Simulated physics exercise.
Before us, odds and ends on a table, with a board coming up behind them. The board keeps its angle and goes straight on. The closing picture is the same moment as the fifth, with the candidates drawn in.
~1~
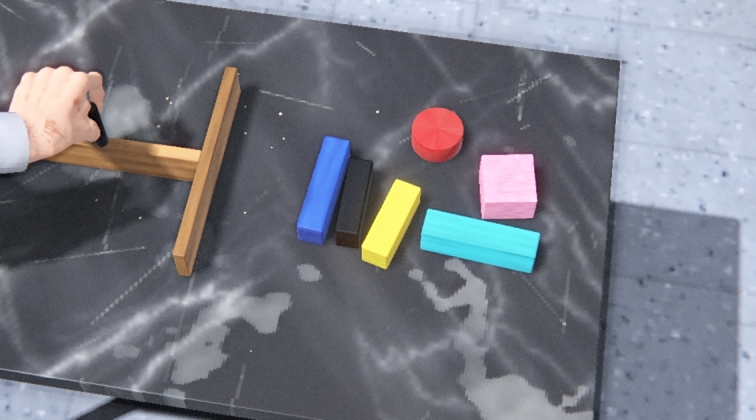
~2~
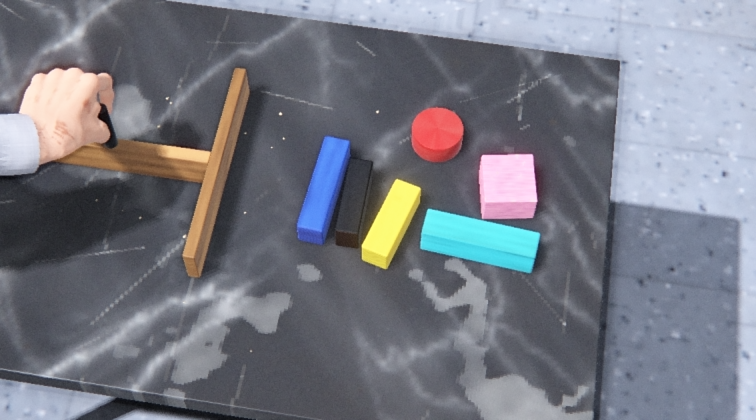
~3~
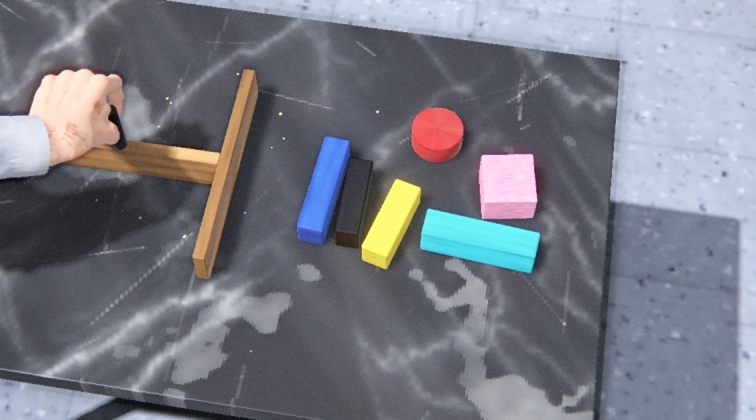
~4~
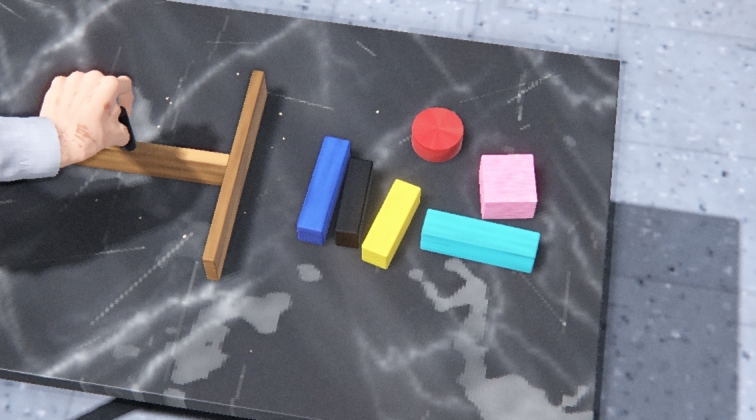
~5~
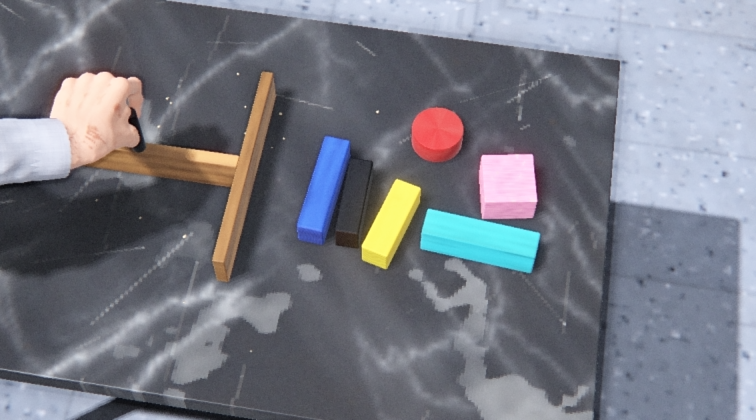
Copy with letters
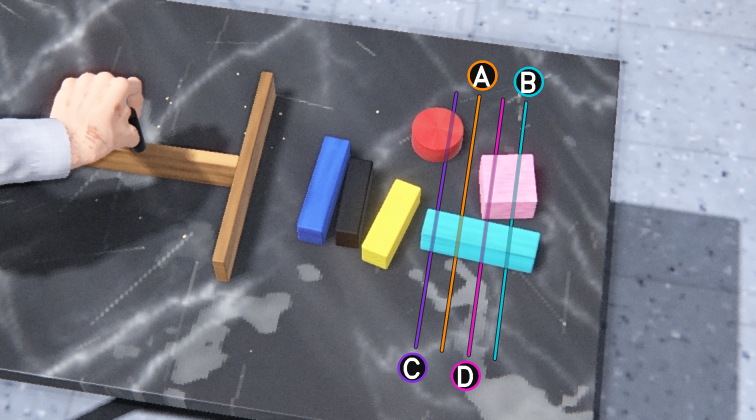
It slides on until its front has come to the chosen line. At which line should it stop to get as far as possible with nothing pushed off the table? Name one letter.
A is the last safe line.
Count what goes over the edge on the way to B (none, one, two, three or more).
In all, one.
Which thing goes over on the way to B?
The turquoise stick.
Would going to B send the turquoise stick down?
By then, yes.
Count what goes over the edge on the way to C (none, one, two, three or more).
The count is none.
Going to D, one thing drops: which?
It is the turquoise stick.
On the marked copy, A at (462, 216); B at (512, 223); C at (437, 212); D at (487, 219).
With A. Early on, board (321, 173); black stick (364, 205); blue stick (341, 192).
Further on, board (399, 184); turquoise stick (535, 246); red tin (442, 135).
At the end, board (459, 193); turquoise stick (595, 255); pink block (542, 179); nothing has fallen.
As for the rest, B drops the turquoise stick; C is safe but short; D drops the turquoise stick.
